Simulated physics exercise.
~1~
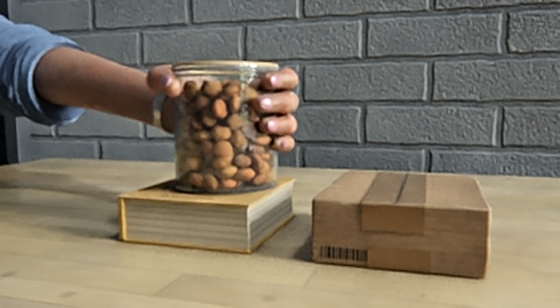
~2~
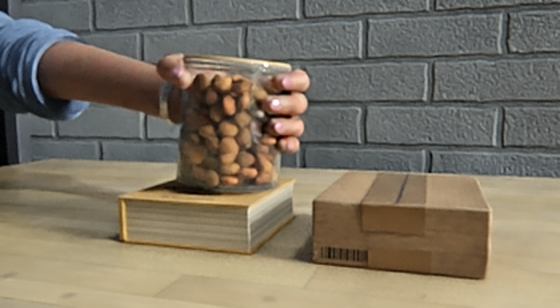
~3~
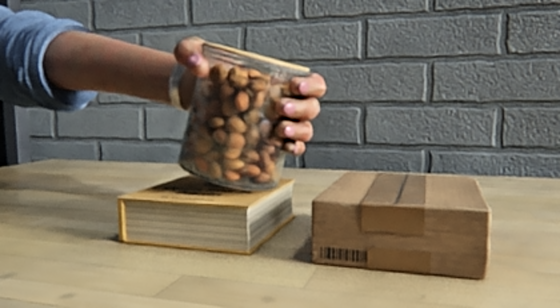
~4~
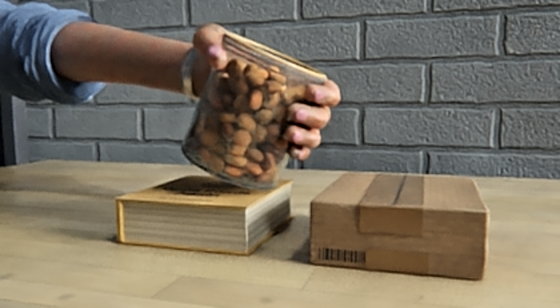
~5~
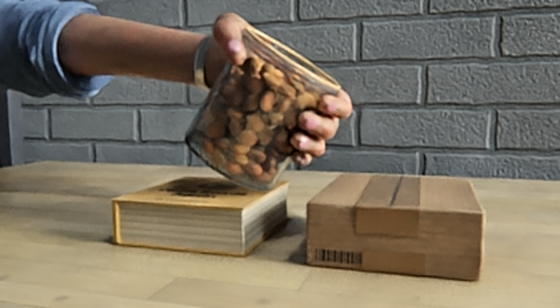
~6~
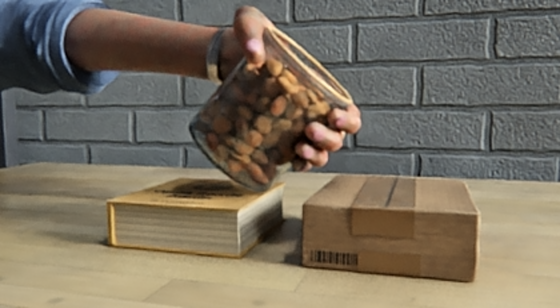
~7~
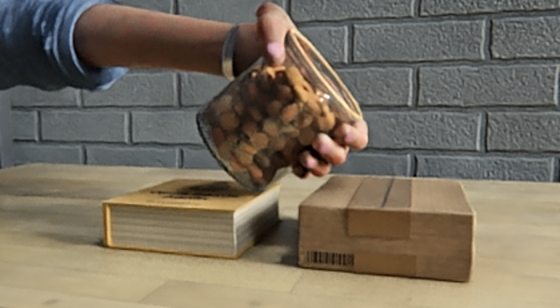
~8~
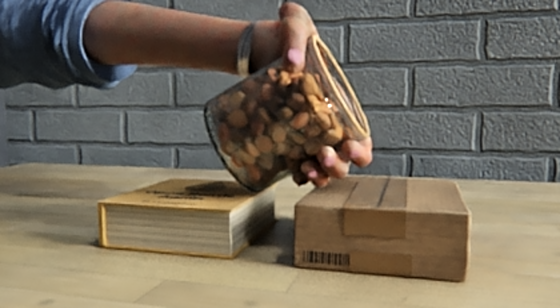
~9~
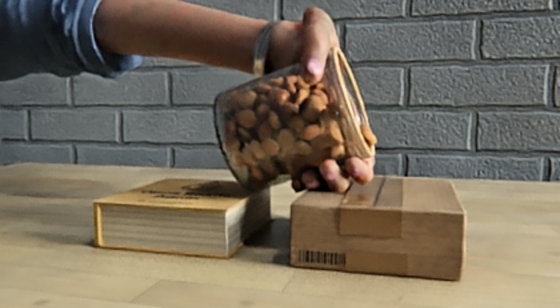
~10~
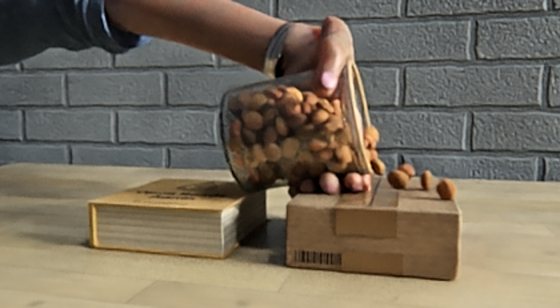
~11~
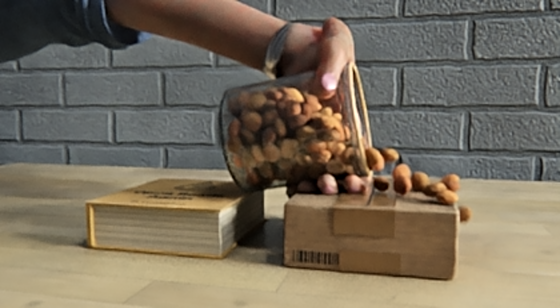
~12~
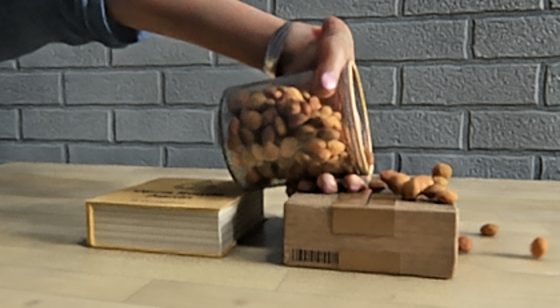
On a wooden table before a gray brick wall, a hand lifts a glass jar of small brown pieces from a book and tips it rightward toward a cardboard box, until it rests nearly sideways and some pieces spill across the box and onto the table.
